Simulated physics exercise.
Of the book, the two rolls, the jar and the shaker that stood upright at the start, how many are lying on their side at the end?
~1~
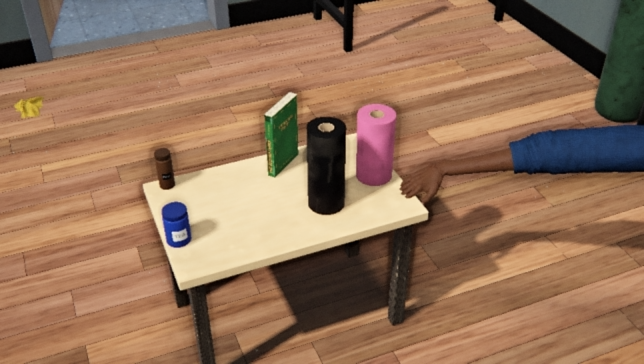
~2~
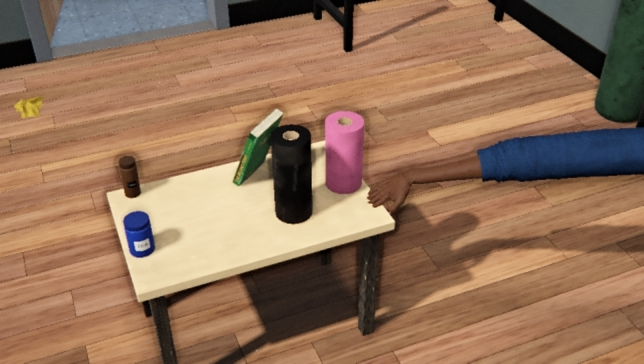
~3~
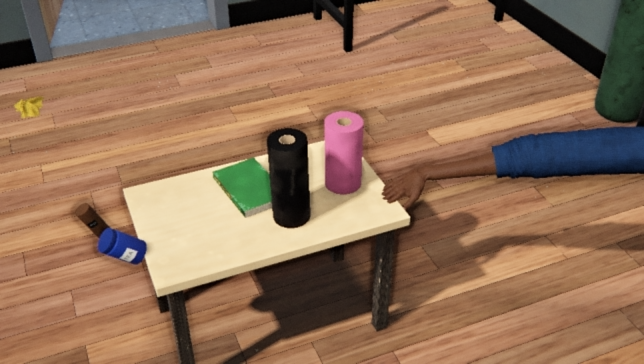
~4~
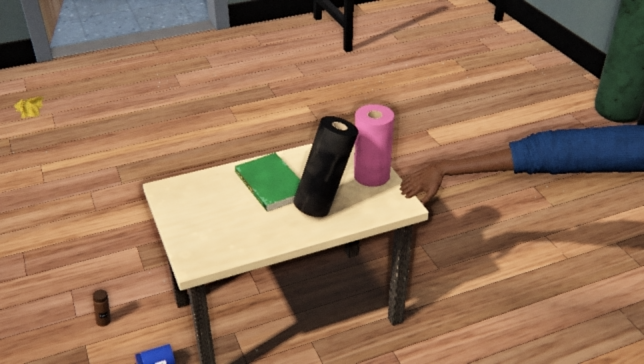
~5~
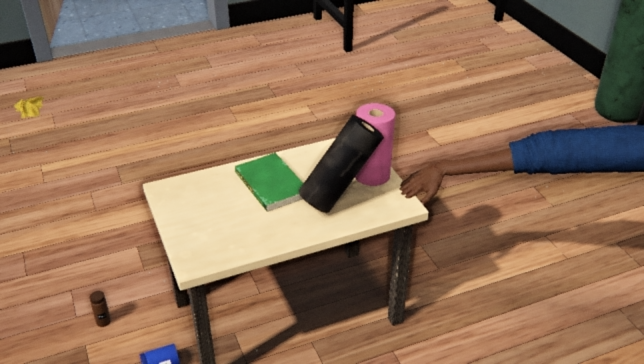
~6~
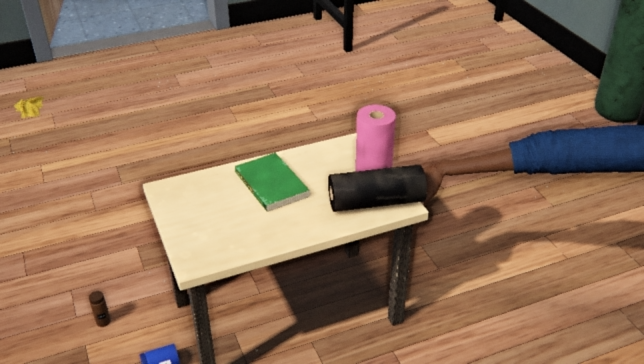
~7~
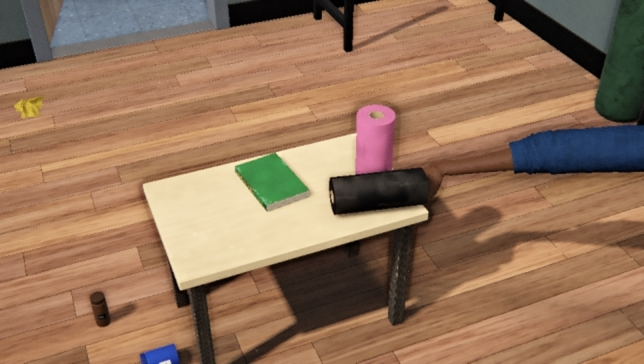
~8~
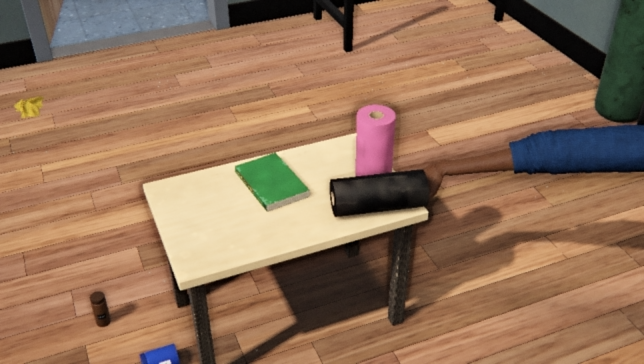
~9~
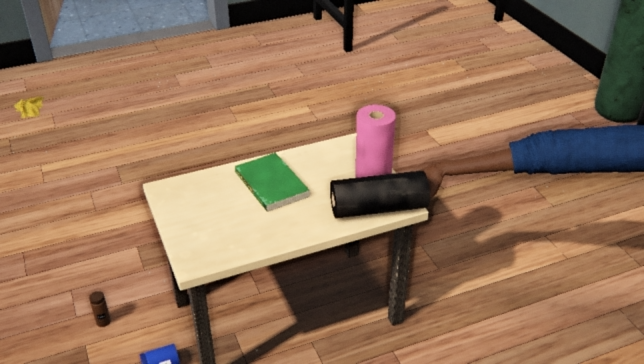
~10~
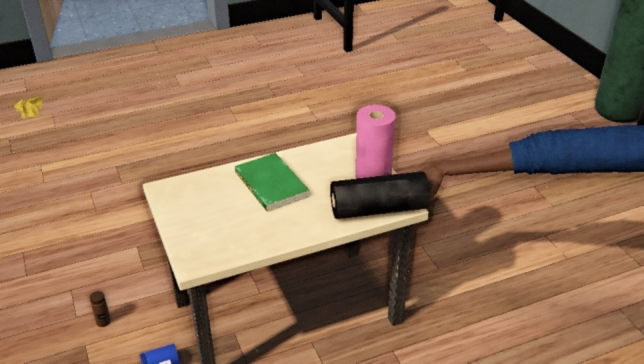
Three of them are lying on their side, the green book and the black roll on the table and the blue jar on the floor.
